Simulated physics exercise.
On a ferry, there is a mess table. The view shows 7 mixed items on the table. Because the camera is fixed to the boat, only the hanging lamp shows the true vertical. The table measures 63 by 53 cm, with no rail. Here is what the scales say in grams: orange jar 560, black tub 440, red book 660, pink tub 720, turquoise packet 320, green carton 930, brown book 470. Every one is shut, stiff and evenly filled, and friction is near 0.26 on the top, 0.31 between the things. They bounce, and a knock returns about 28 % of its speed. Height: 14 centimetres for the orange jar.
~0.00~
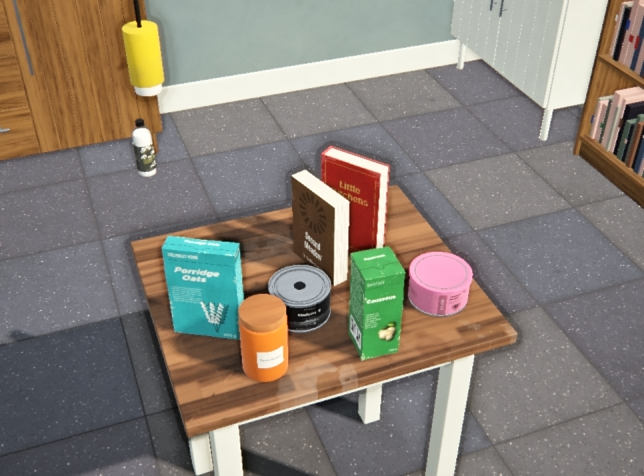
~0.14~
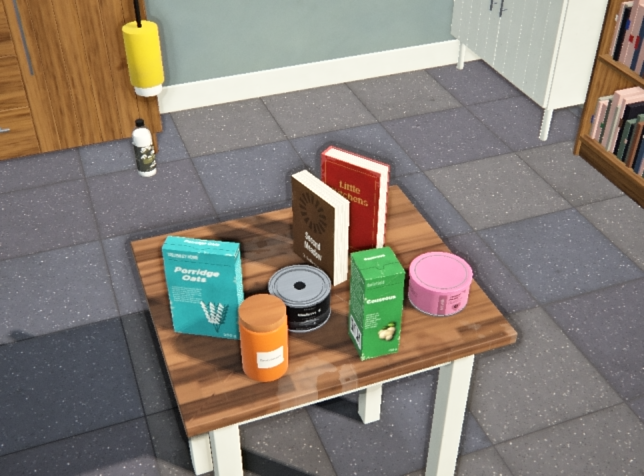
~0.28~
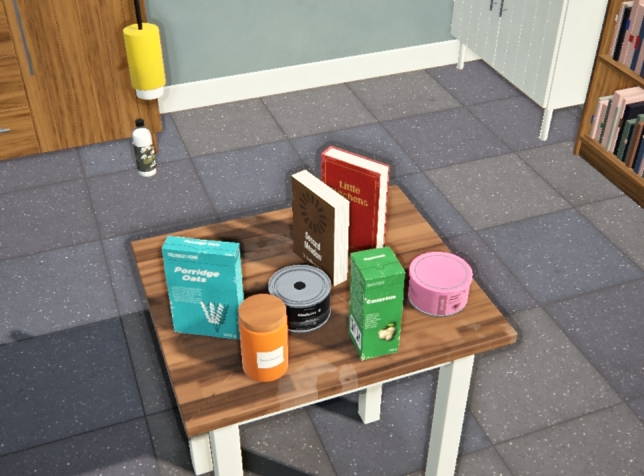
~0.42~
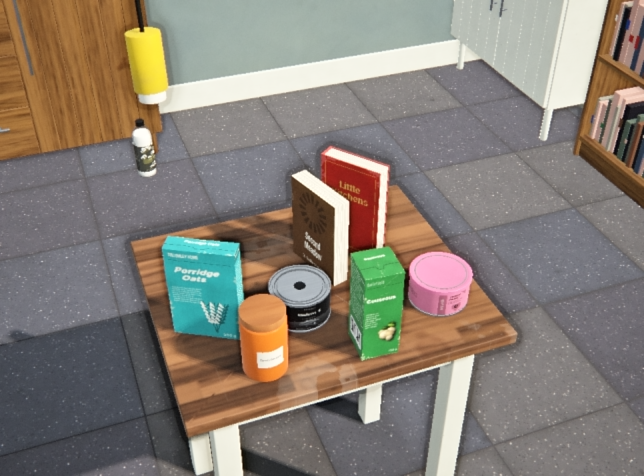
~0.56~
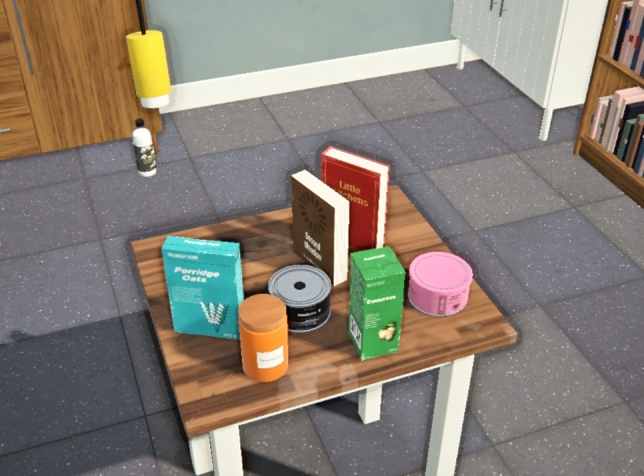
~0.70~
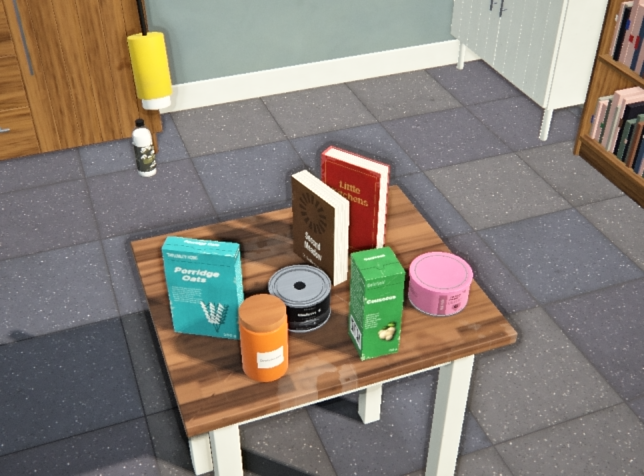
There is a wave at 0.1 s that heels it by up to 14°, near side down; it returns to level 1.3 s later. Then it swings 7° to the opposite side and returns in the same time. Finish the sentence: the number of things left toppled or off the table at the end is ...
... one.
By 1.20 s, floor tilted 3°, near side down; turquoise packet rocked 59° off its seat.
By 1.30 s, floor tilted 1°, near side down; turquoise packet on its side.
When it is over (3.2 s), lying over on the table, turquoise packet; the other 6 within 5 cm of the start. End places, in pixels of the last picture, orange jar near (264, 338), black tub near (300, 298).
